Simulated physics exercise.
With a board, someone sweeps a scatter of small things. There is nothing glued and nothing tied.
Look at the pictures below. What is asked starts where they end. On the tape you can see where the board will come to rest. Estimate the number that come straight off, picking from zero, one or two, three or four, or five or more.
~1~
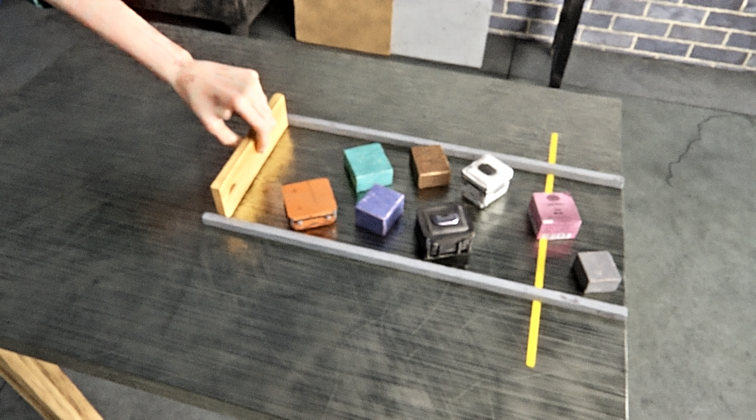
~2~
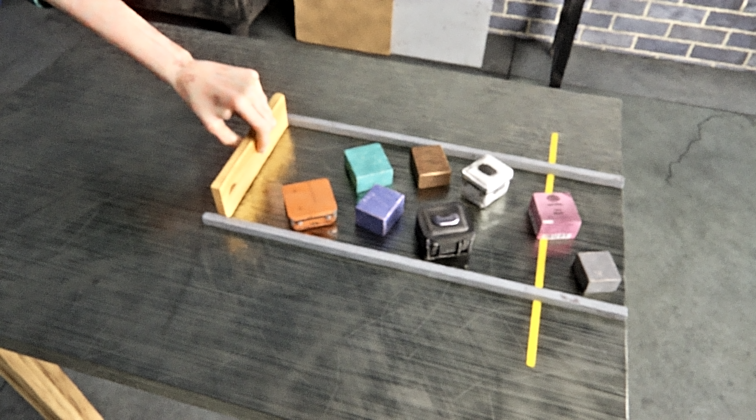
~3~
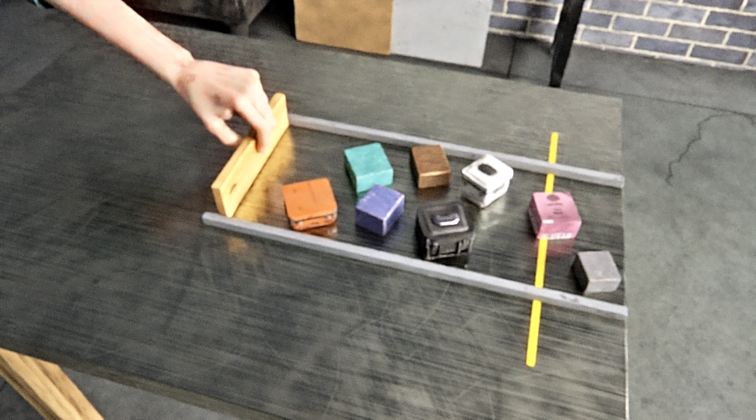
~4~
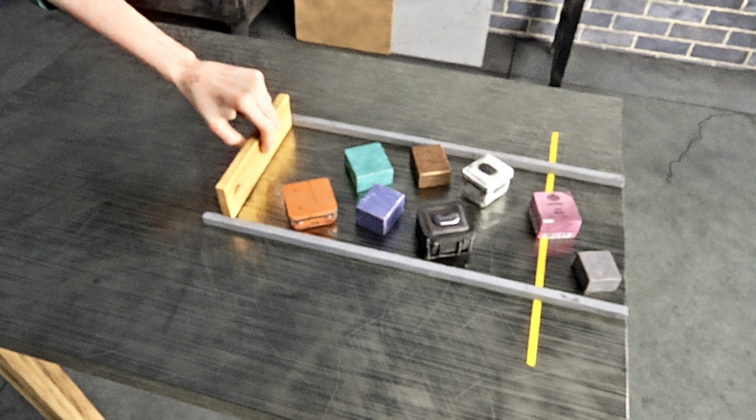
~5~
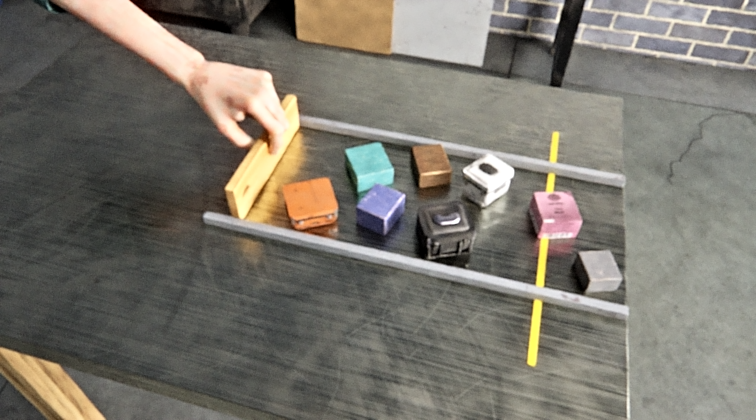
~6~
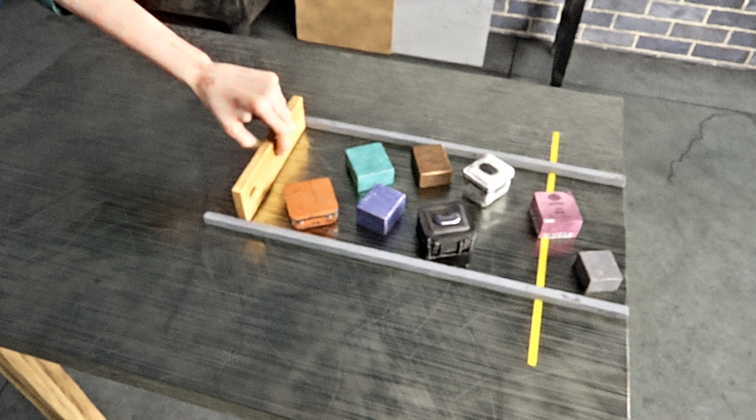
My estimate is three or four.
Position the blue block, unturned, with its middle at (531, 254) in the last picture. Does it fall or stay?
I reckon it falls away.
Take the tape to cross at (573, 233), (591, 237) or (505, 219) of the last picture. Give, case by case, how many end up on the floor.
5, 5, 1.
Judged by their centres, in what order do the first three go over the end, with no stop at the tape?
Order, earliest first: The grey block; the black case; the pink box.
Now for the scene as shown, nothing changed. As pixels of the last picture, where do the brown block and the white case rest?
First object: (574, 183); second object: (615, 204).
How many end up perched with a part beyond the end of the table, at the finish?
2 in all.
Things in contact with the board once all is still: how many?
At rest, 3 are in contact.
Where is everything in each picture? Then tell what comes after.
Grey block (596, 272); pink box (554, 216); white case (486, 181); board (253, 153); tape (545, 229), in the first frame.
Pink box (554, 216); turquoise block (368, 167), in the second frame.
White case (486, 181); brown block (430, 166), in the third frame.
Grey block (597, 271); blue block (380, 209), in the fourth frame.
Pink box (555, 215); orange case (311, 204), in the fifth frame.
Grey block (598, 271); pink box (555, 215); white case (487, 181); board (272, 156); tape (546, 228), in the sixth frame.
A little later, none off yet; grey block at rest near (598, 271); pink box at rest near (555, 215); white case at rest near (487, 181).
Next, none off yet; grey block moving near (607, 274); pink box moving near (560, 217); white case shifted about its own width near (525, 187).
When it is over, the number that fall off is three or four; down, black case, pink box and grey block.
